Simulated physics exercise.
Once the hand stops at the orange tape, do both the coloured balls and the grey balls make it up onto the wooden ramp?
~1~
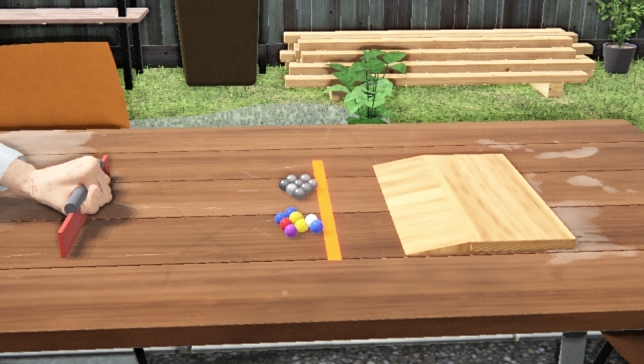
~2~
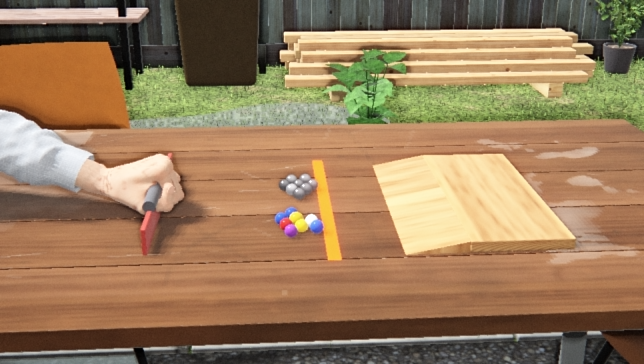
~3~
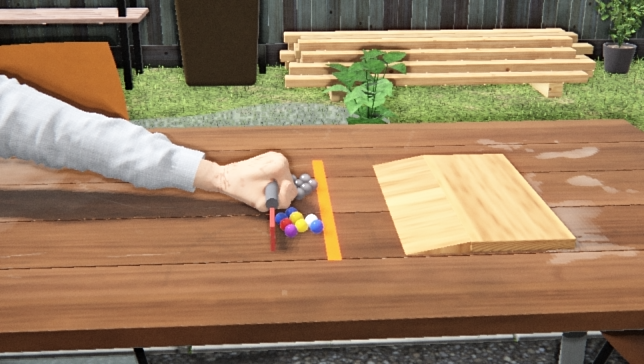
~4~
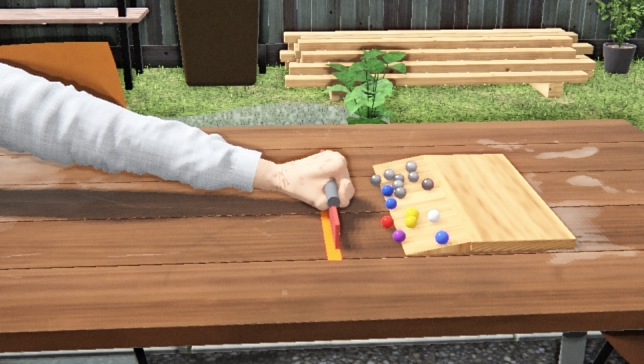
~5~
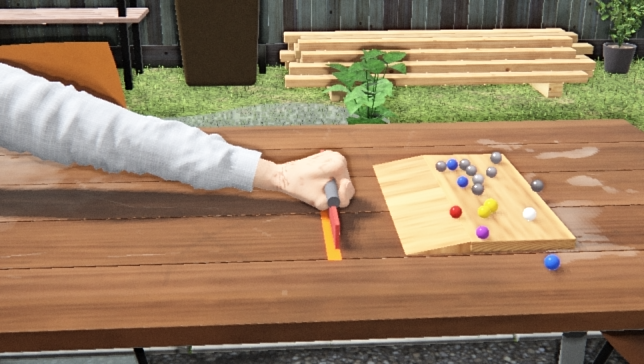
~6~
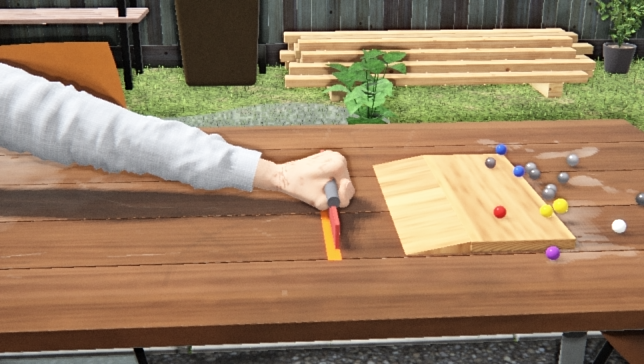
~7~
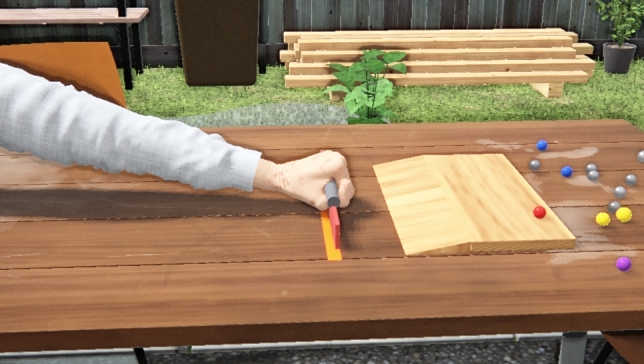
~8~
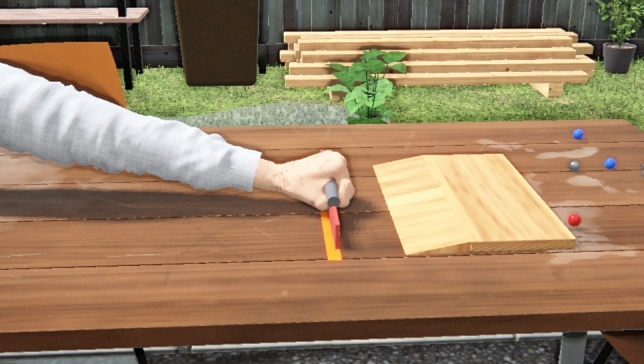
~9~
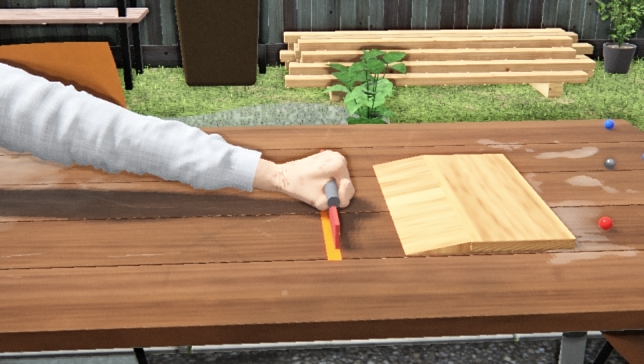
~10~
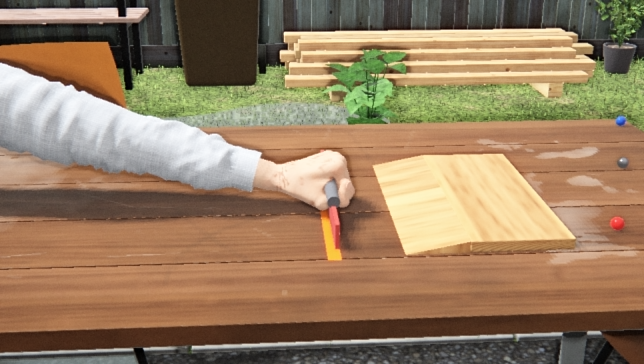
Yes, balls from both the coloured group and the grey group get up onto the ramp. They keep rolling after the scraper stops and go over the top to the far side.
